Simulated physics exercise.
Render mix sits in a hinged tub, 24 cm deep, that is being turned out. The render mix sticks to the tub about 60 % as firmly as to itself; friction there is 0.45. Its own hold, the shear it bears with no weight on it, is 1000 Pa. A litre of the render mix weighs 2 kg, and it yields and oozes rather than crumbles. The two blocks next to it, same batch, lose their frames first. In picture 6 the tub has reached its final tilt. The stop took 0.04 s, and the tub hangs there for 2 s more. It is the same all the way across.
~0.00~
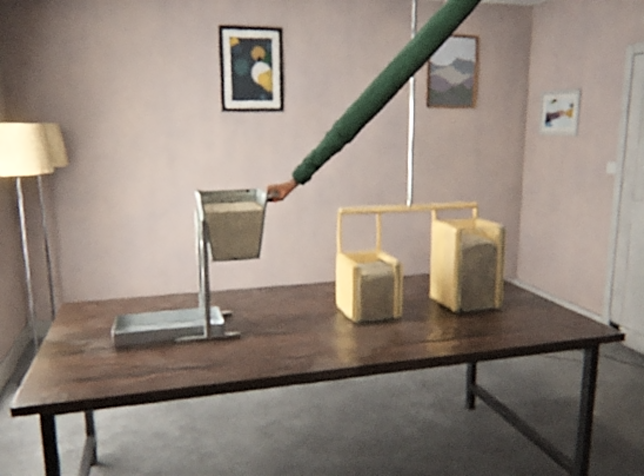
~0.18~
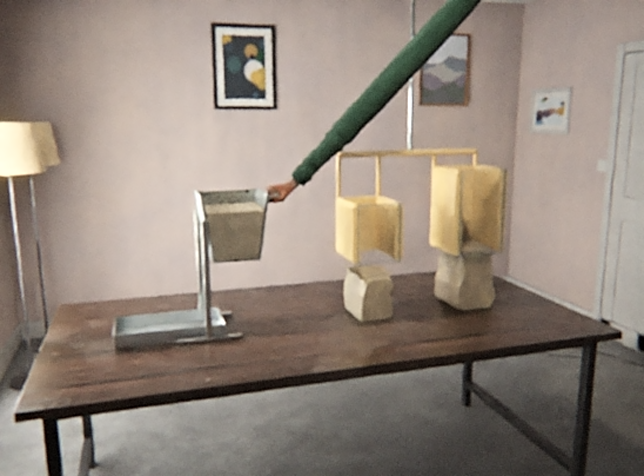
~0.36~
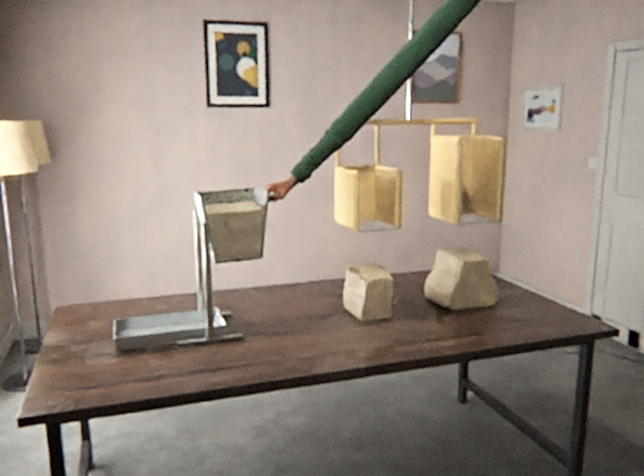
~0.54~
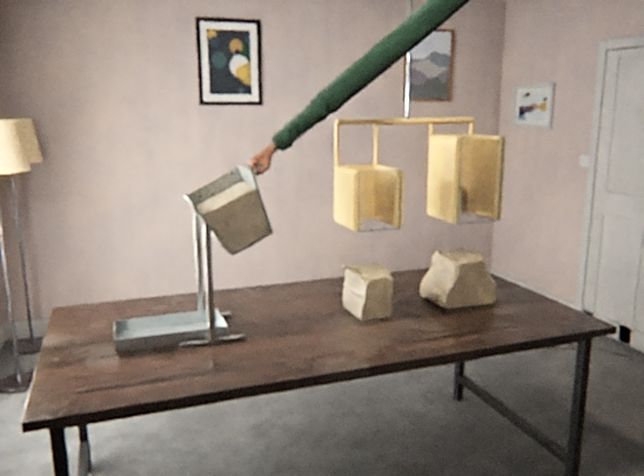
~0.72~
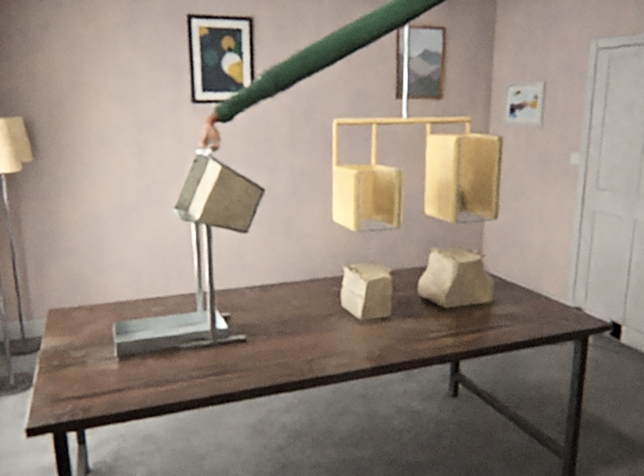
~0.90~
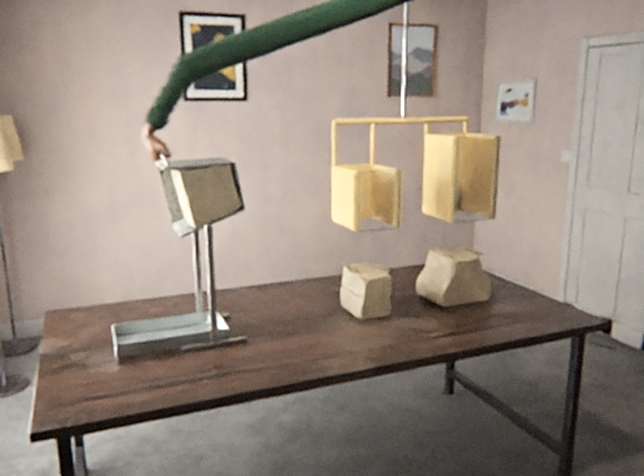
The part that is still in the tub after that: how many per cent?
The part that is still in the tub after that is near 0 %.
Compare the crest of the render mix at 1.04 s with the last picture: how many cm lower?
Roughly 3 cm.
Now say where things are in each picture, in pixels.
Handle-side rim at (266, 195), tilt 0 degrees; top of the render mix at (244, 210); blocks stand 19 cm, 30 cm (left to right), in the first picture.
Handle-side rim at (267, 195), tilt 0 degrees; top of the render mix at (244, 211); blocks stand 19 cm, 28 cm (left to right), in the second picture.
Handle-side rim at (267, 194), tilt 2 degrees; top of the render mix at (261, 209); blocks stand 19 cm, 23 cm (left to right), in the third picture.
Handle-side rim at (251, 172), tilt 26 degrees; top of the render mix at (252, 189); blocks stand 19 cm, 22 cm (left to right), in the fourth picture.
Handle-side rim at (207, 156), tilt 65 degrees; top of the render mix at (223, 167); blocks stand 19 cm, 22 cm (left to right), in the fifth picture.
Handle-side rim at (165, 170), tilt 100 degrees; top of the render mix at (226, 166); blocks stand 19 cm, 22 cm (left to right), in the sixth picture.
After 1.04 s, the tub is at 100 degrees and holds 94 %.
After 1.21 s, the tub is at 100 degrees and holds 52 %.
After 1.38 s, the tub is at 100 degrees and holds 23 %.
After 1.55 s, the tub is at 100 degrees and holds 0 %.
After 2.90 s, at the end, the tub is at 100 degrees and holds 0 %.
